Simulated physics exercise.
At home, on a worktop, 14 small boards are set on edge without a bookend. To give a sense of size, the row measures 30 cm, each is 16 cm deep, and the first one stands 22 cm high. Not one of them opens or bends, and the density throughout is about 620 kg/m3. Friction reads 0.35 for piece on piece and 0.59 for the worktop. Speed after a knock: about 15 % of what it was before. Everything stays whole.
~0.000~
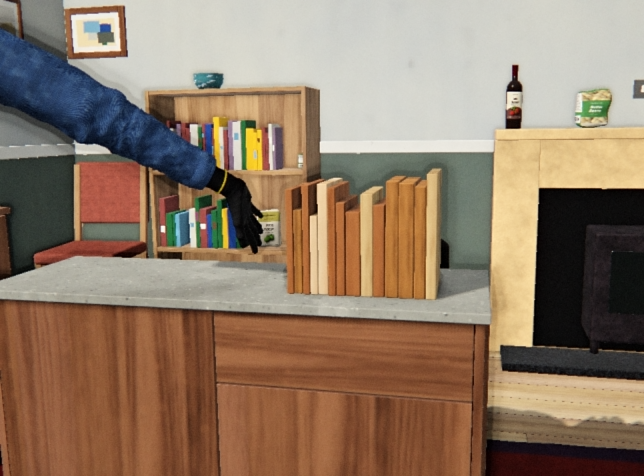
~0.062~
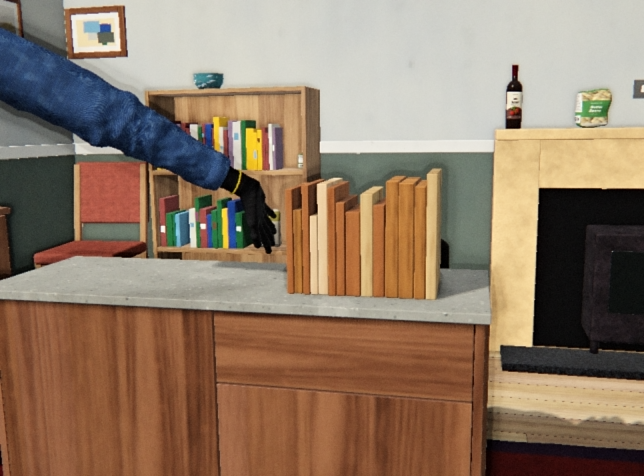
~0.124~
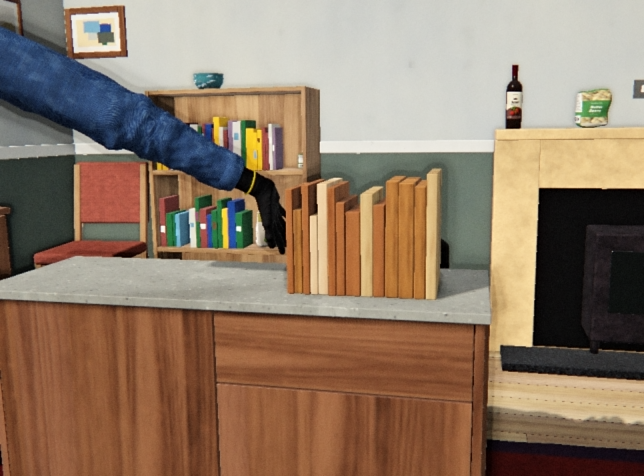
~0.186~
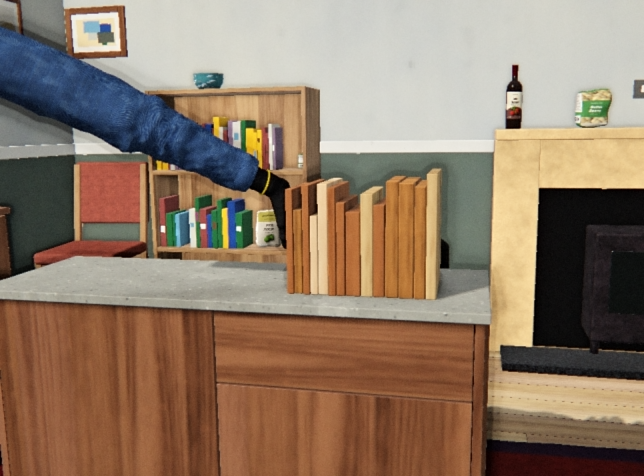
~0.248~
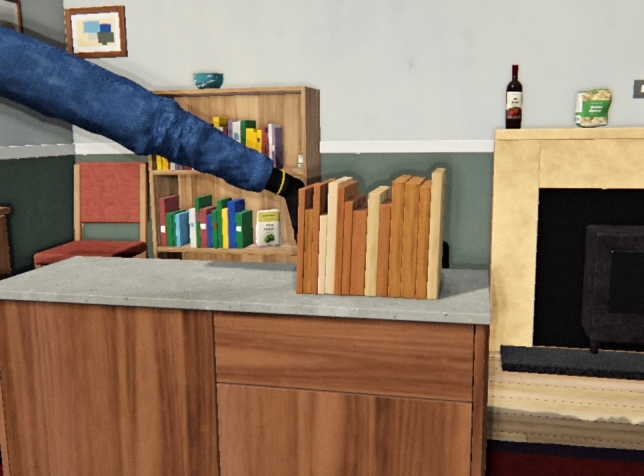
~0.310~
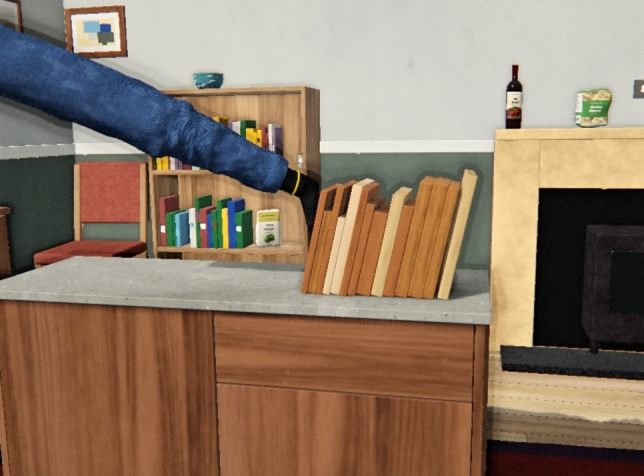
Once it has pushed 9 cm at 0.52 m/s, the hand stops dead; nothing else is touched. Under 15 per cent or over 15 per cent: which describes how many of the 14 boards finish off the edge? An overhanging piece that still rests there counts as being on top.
Finishing off the edge: Less than 15 per cent.
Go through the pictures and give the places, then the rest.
In the first frame (places mark the middle of the side facing us), hand (236, 205) 10 cm from the first; nothing disturbed.
Hand (250, 205) 7 cm from the first, in the second frame.
Hand (264, 206) 40 mm from the first, in the third frame.
Hand (279, 206) 7 mm from the first, in the fourth frame.
Hand (293, 206) 25 mm in; 7 disturbed, none off the edge, in the fifth frame.
Hand (308, 206) 57 mm in; steepest lean 13°, the board at (314, 243); 14 disturbed, none off the edge, in the sixth frame.
After 0.37 s, none of the 14 boards off the edge, 14 disturbed.
After 0.76 s, 1 of the 14 boards off the edge.
At rest (1.2 s), 1 of the 14 boards off the edge. That is 7 per cent.
